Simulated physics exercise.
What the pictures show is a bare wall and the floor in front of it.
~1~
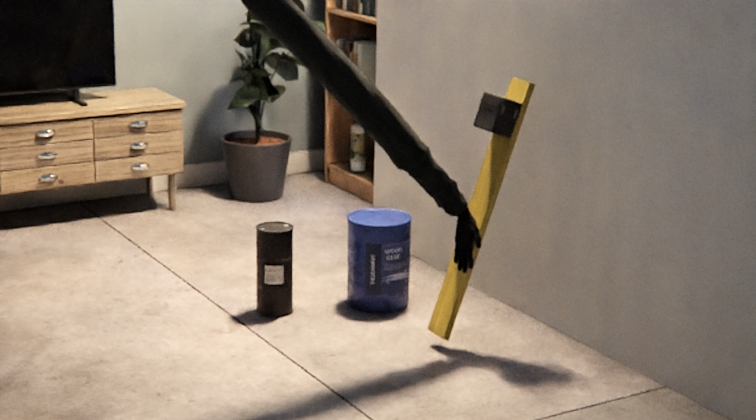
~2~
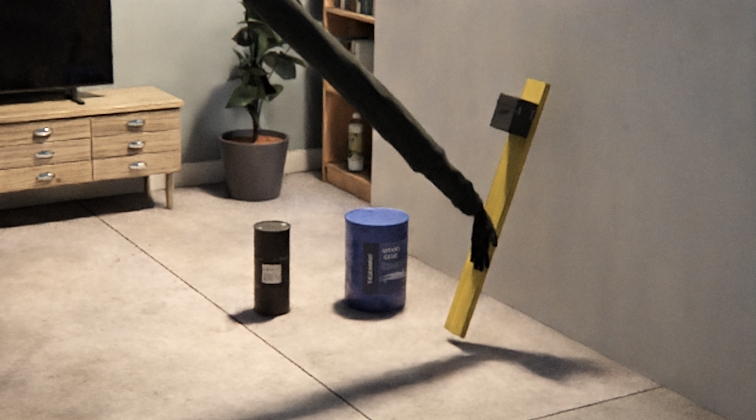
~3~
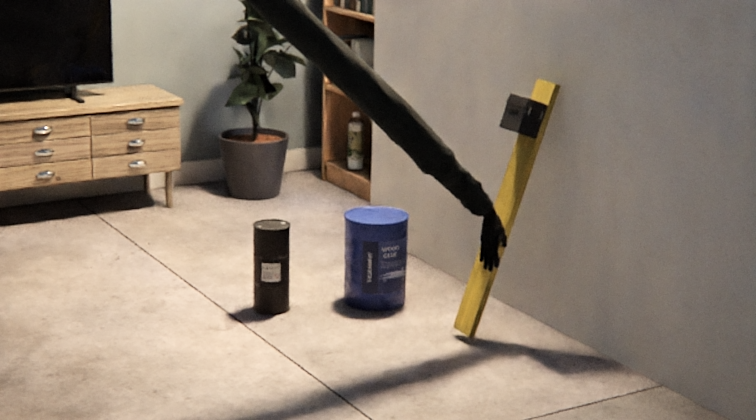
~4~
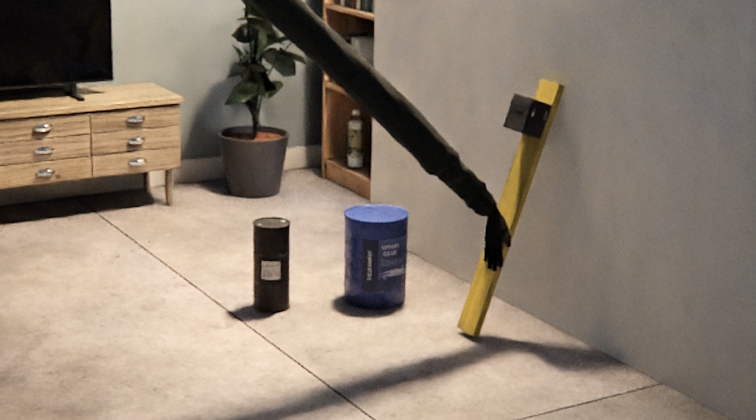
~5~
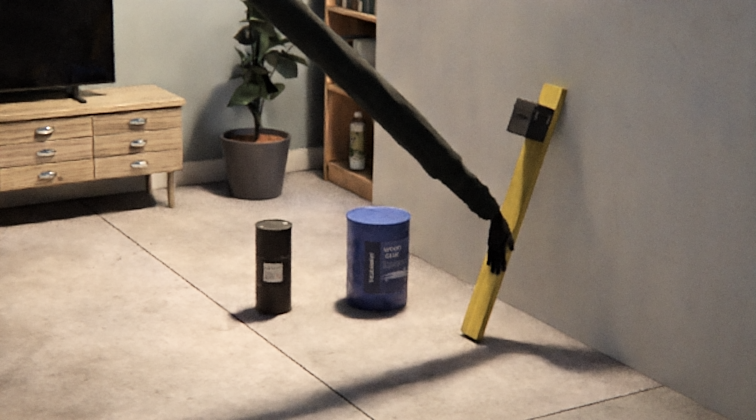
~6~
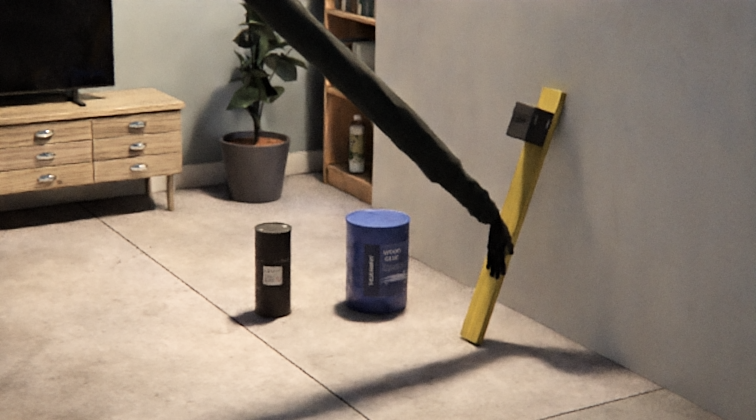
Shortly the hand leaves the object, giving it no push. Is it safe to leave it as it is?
Okay, so it doesn't budge at all.
Then, 0.20 s later than the last frame, all is still.
Then, 0.50 s later than the last frame, yellow plank resting near (512, 217).
When it is over, all 3 as before. End places, in pixels of the last picture, yellow plank near (512, 217). The plank holds.
